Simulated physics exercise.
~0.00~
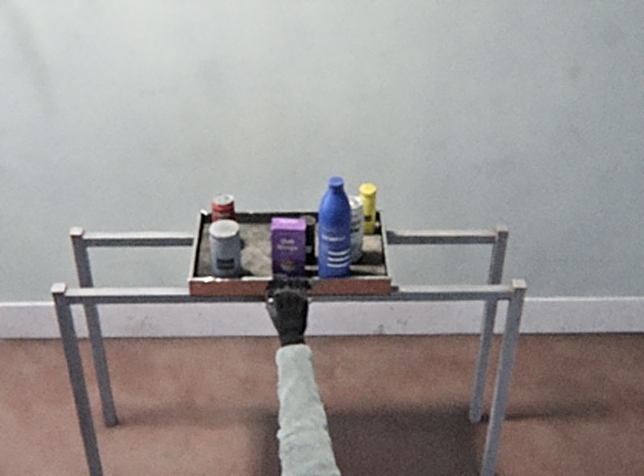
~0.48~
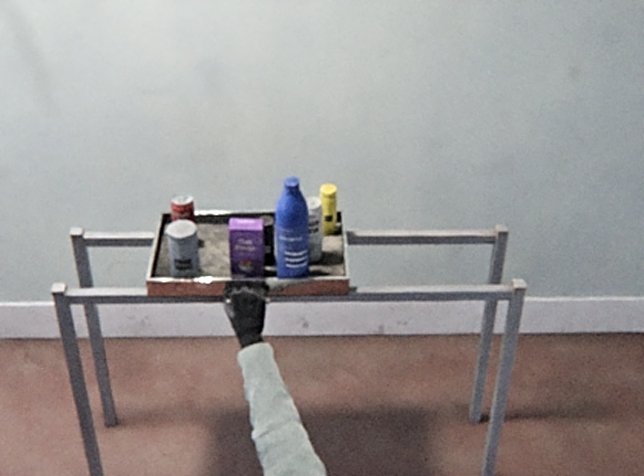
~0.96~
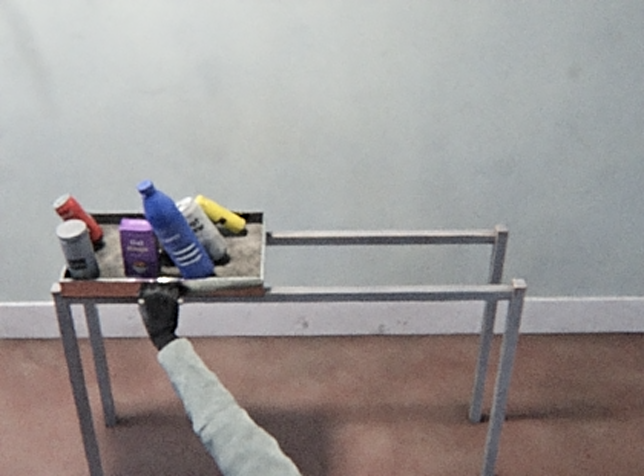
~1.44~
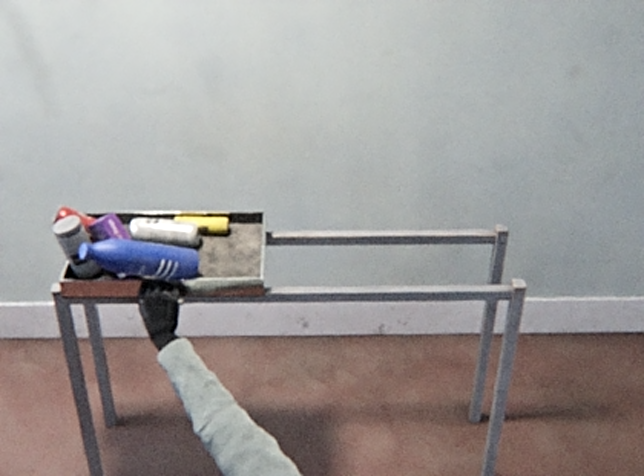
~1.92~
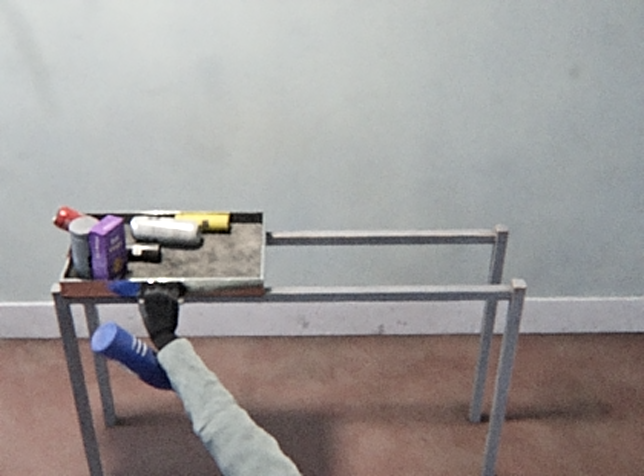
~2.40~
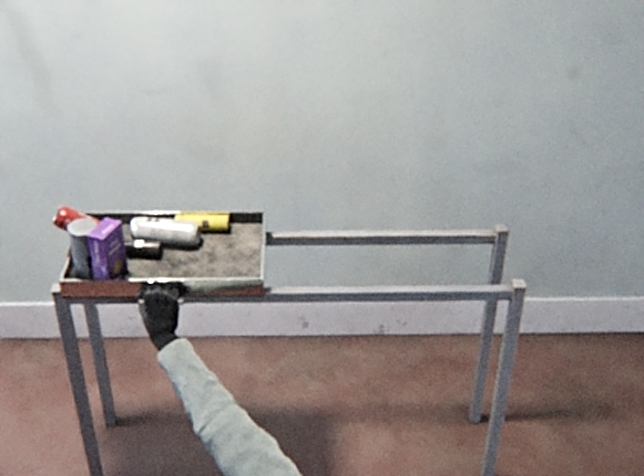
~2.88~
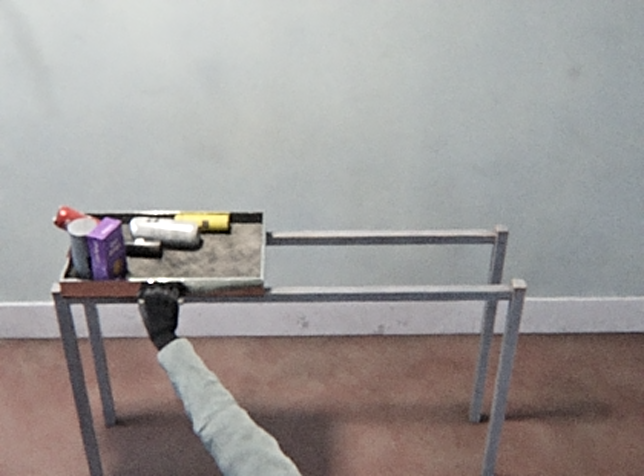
Blue bottle toppling and falling off a tray as a gloved hand shoves it left, the other containers jumbled but staying aboard.
